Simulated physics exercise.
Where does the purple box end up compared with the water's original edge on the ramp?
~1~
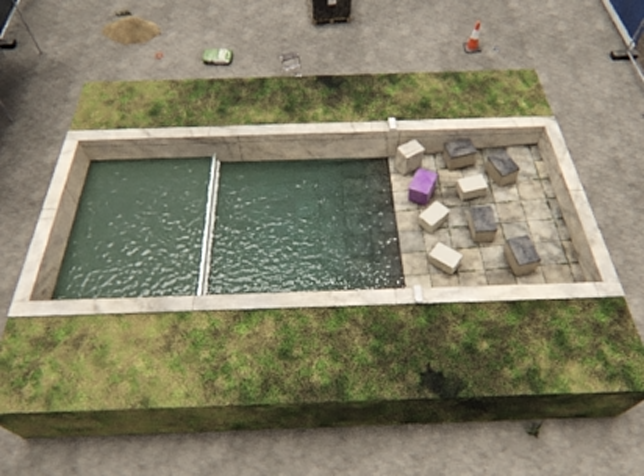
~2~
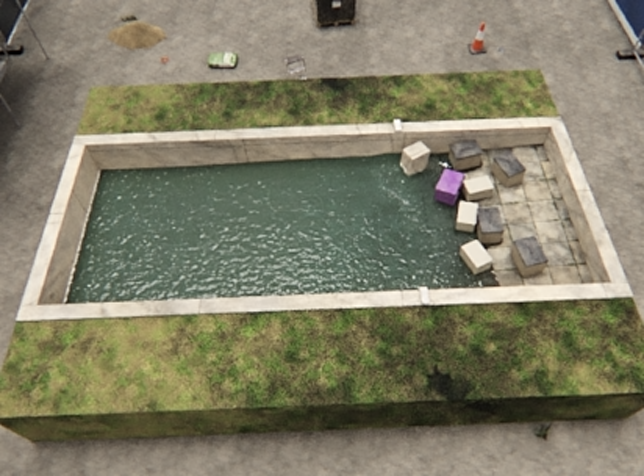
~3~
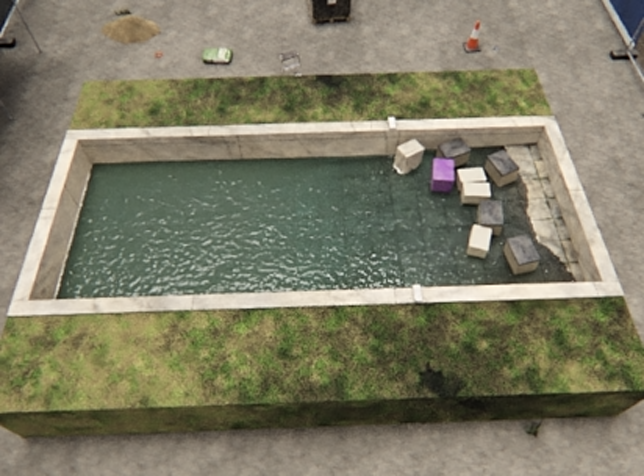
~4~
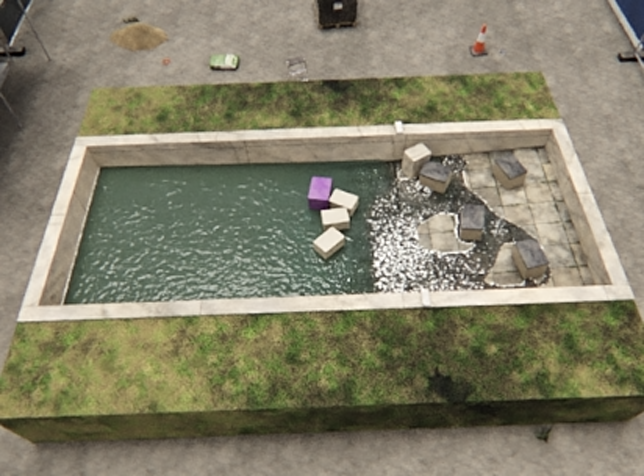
It ends up past the original edge, floating out in the water to the left of it along with three pale boxes.
